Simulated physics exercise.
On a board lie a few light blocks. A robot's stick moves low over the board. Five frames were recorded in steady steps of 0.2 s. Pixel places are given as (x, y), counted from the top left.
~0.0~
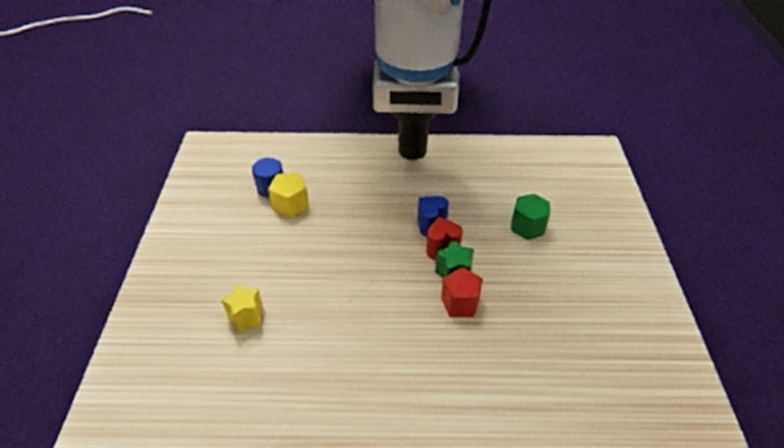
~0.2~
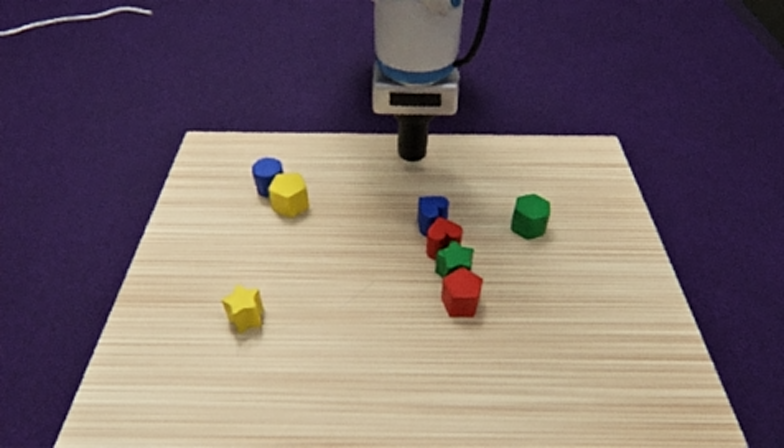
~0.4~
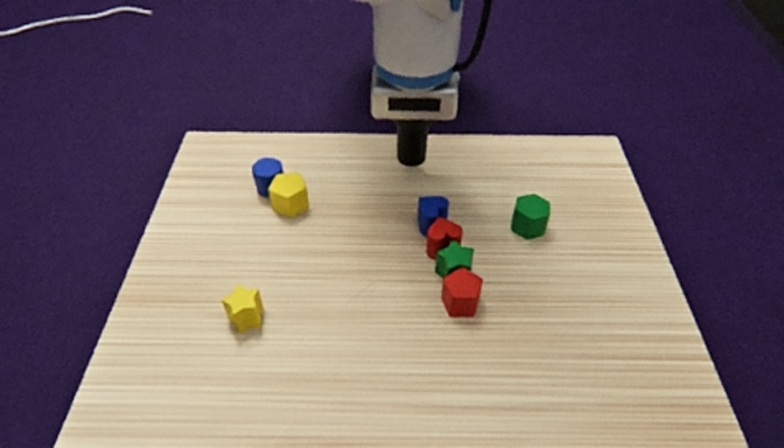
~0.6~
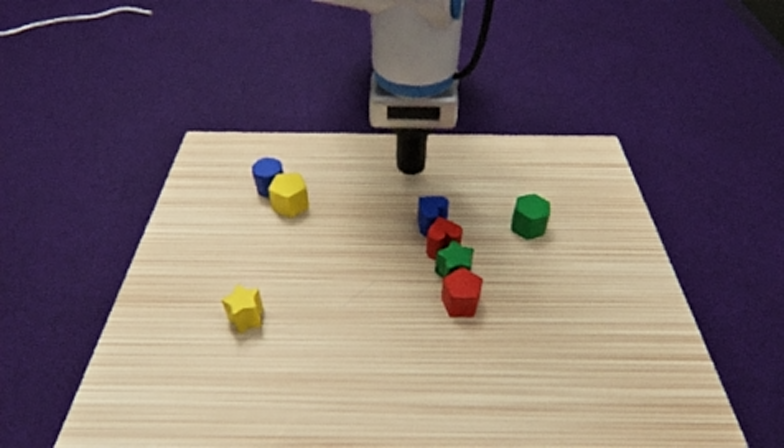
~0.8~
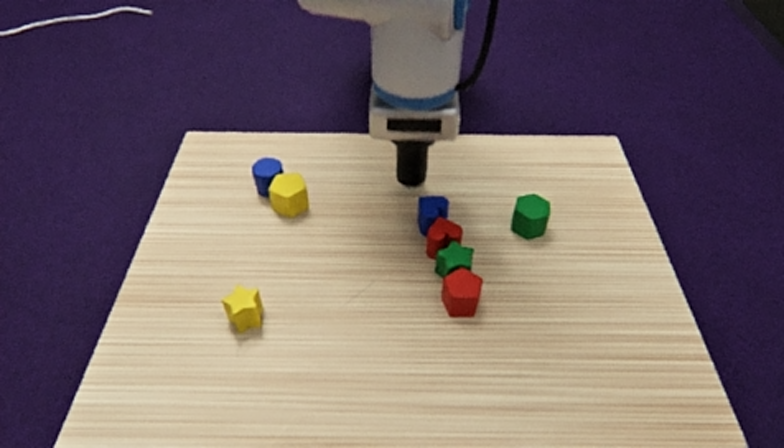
Robot arm with a dark stick moving slightly forward over a wooden board toward a blue block, the coloured blocks staying still.
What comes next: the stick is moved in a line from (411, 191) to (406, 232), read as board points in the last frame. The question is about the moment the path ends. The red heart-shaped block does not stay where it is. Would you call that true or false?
True - the claim holds.
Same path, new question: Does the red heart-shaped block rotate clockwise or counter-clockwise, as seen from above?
My prediction: CW.
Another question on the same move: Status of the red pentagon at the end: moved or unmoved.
Right where it was.
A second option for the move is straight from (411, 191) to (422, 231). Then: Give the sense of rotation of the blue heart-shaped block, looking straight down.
Prediction: Counterclockwise.
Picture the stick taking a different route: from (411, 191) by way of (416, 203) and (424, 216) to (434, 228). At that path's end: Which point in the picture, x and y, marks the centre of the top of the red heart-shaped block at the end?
Expect it around (473, 242).
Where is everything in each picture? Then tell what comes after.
Stick's lower end at (413, 152); blue heart-shaped block at (433, 205); red heart-shaped block at (444, 229); green star at (457, 254); red pentagon at (464, 283), in the first picture.
Stick at (412, 153); blocks still, in the second picture.
Stick at (411, 158); blocks still, in the third picture.
Stick at (411, 166); blocks still, in the fourth picture.
Stick at (411, 178); blue heart-shaped block at (433, 205); red heart-shaped block at (444, 229); green star at (457, 254); red pentagon at (464, 283), in the fifth picture.
On the path given first. Halfway along, stick at (409, 198); blue heart-shaped block at (434, 206).
At the end, stick at (407, 219); blue heart-shaped block at (436, 214), turned 80° anticlockwise; red heart-shaped block at (456, 232), turned 40° clockwise; green star still; red pentagon still.
